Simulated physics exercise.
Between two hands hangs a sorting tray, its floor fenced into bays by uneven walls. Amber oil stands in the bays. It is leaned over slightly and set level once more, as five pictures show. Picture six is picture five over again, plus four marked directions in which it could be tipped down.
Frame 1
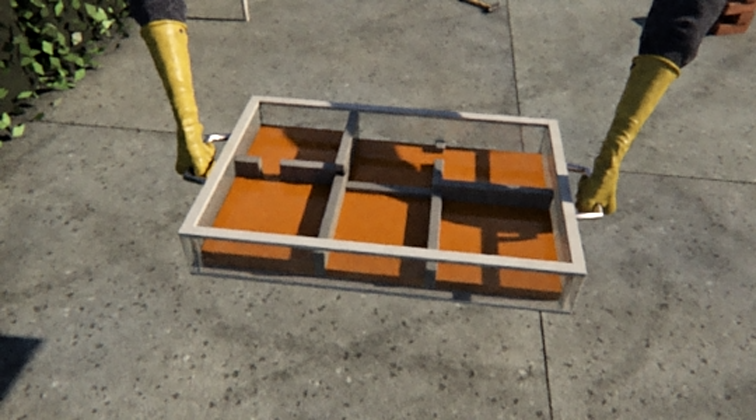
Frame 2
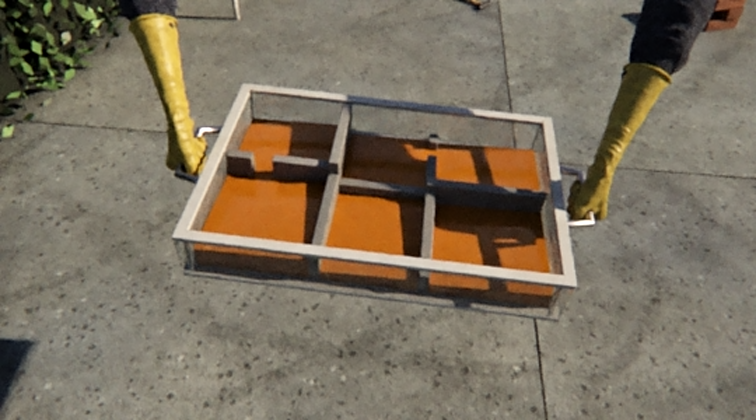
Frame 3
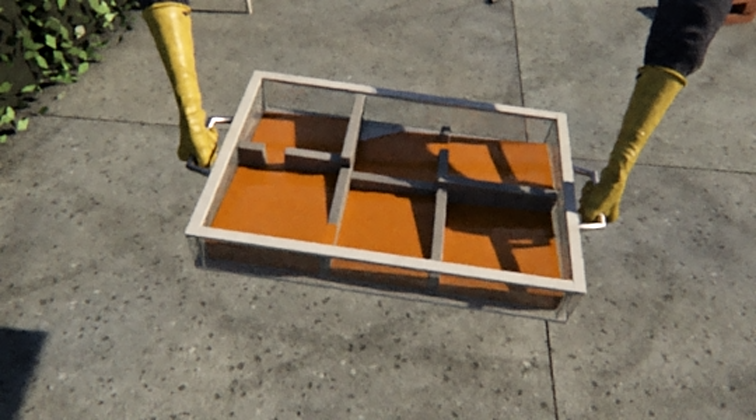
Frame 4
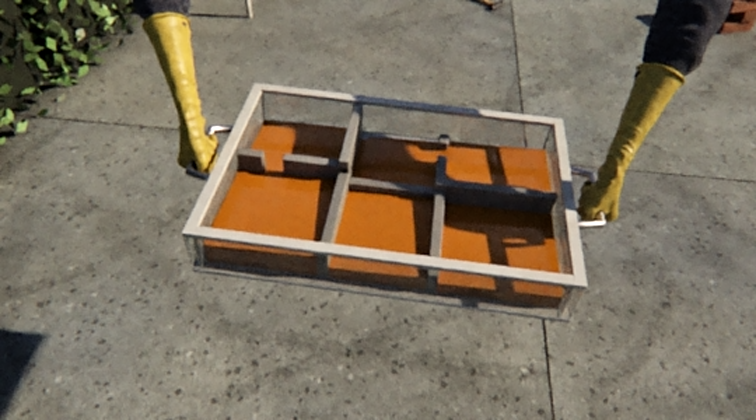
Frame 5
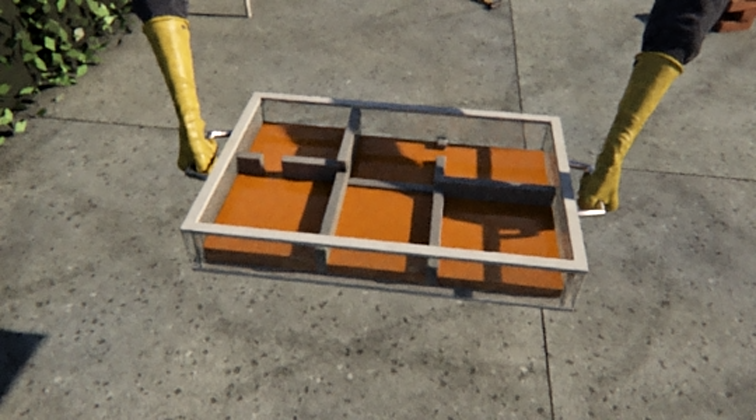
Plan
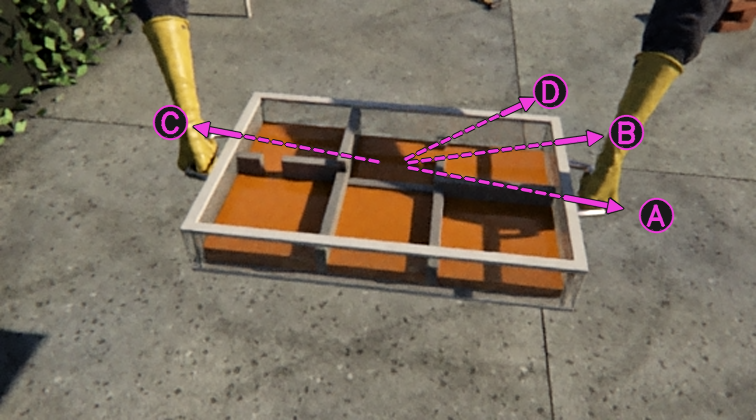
Two hands in yellow gloves tipped a clear, divided tray of orange liquid toward the front right, so some ran over a low wall from the front left section into the middle, then leveled it again.
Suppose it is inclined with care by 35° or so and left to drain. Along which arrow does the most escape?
Direction D.
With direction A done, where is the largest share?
That is the front right bay.
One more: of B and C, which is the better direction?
B.
On the marked copy, A ends at (617, 207); B ends at (597, 136); C ends at (199, 127); D ends at (531, 100).
With A, about 50 % stays in the tray, the largest part in the front right bay.
With B, about 37 % stays in the tray, the largest part in the back right bay.
With C, about 51 % stays in the tray, the largest part in the back left bay.
With D, about 28 % stays in the tray, the largest part in the back right bay.
